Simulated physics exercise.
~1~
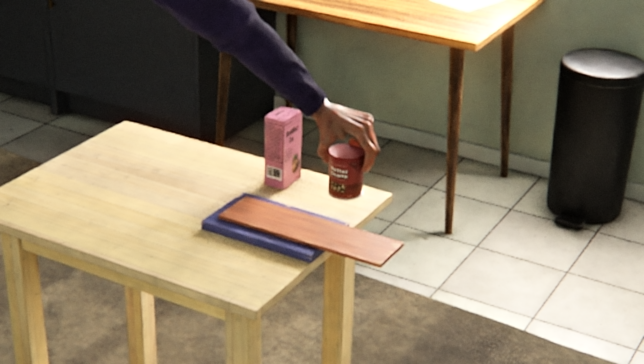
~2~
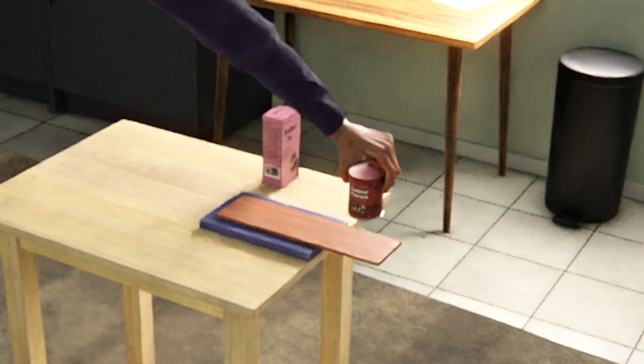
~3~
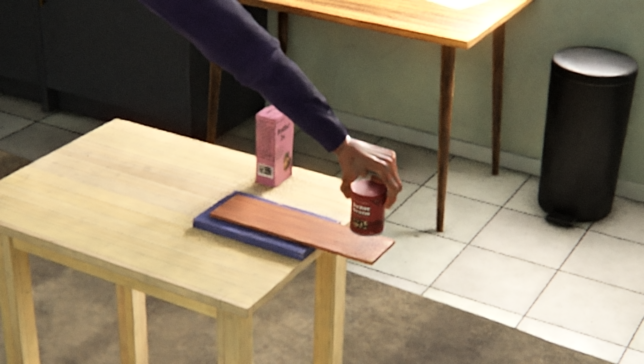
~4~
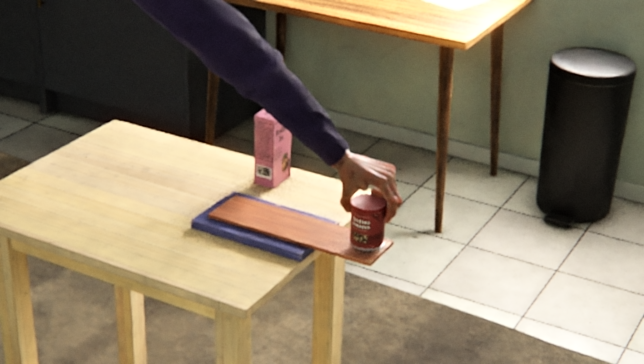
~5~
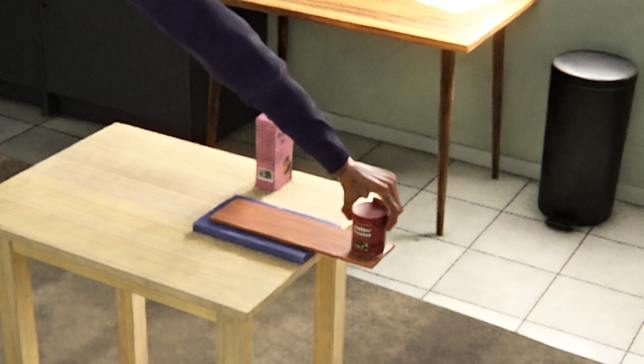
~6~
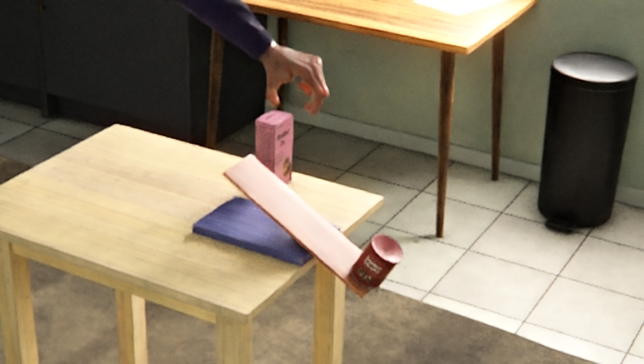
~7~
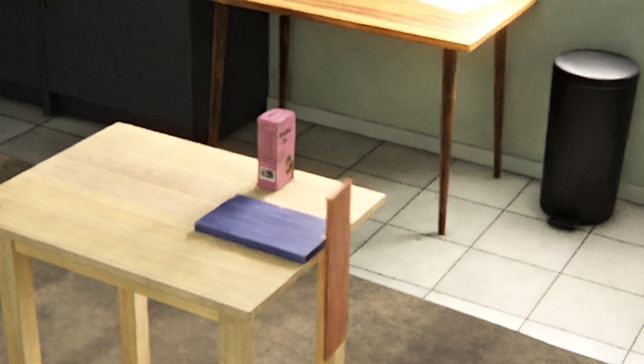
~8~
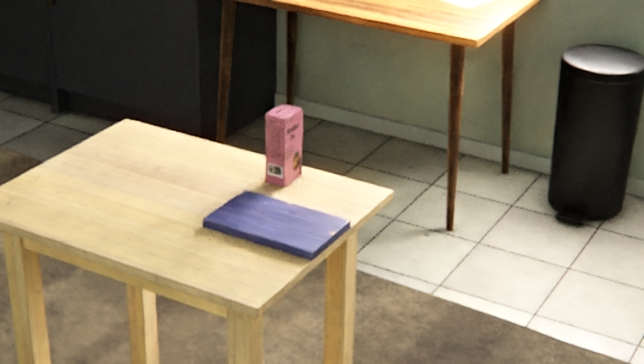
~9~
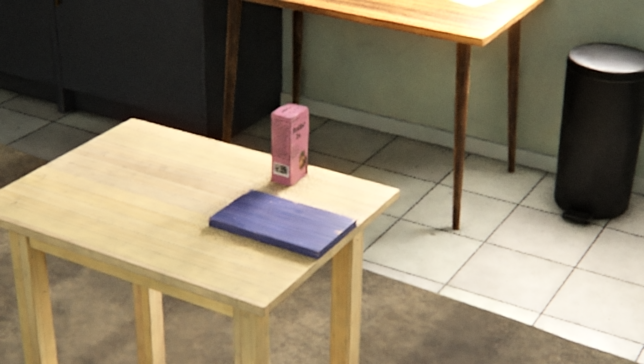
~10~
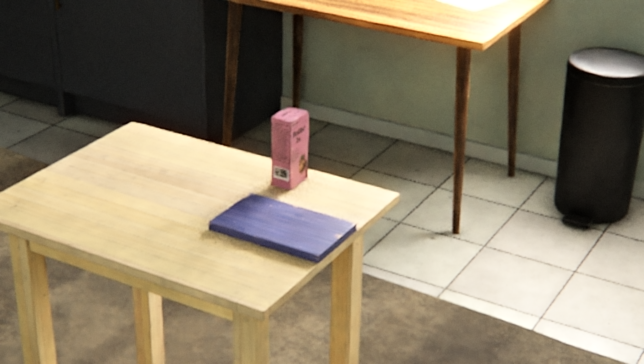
A hand releases a red tin on an overhanging plank, and both tip off the table.
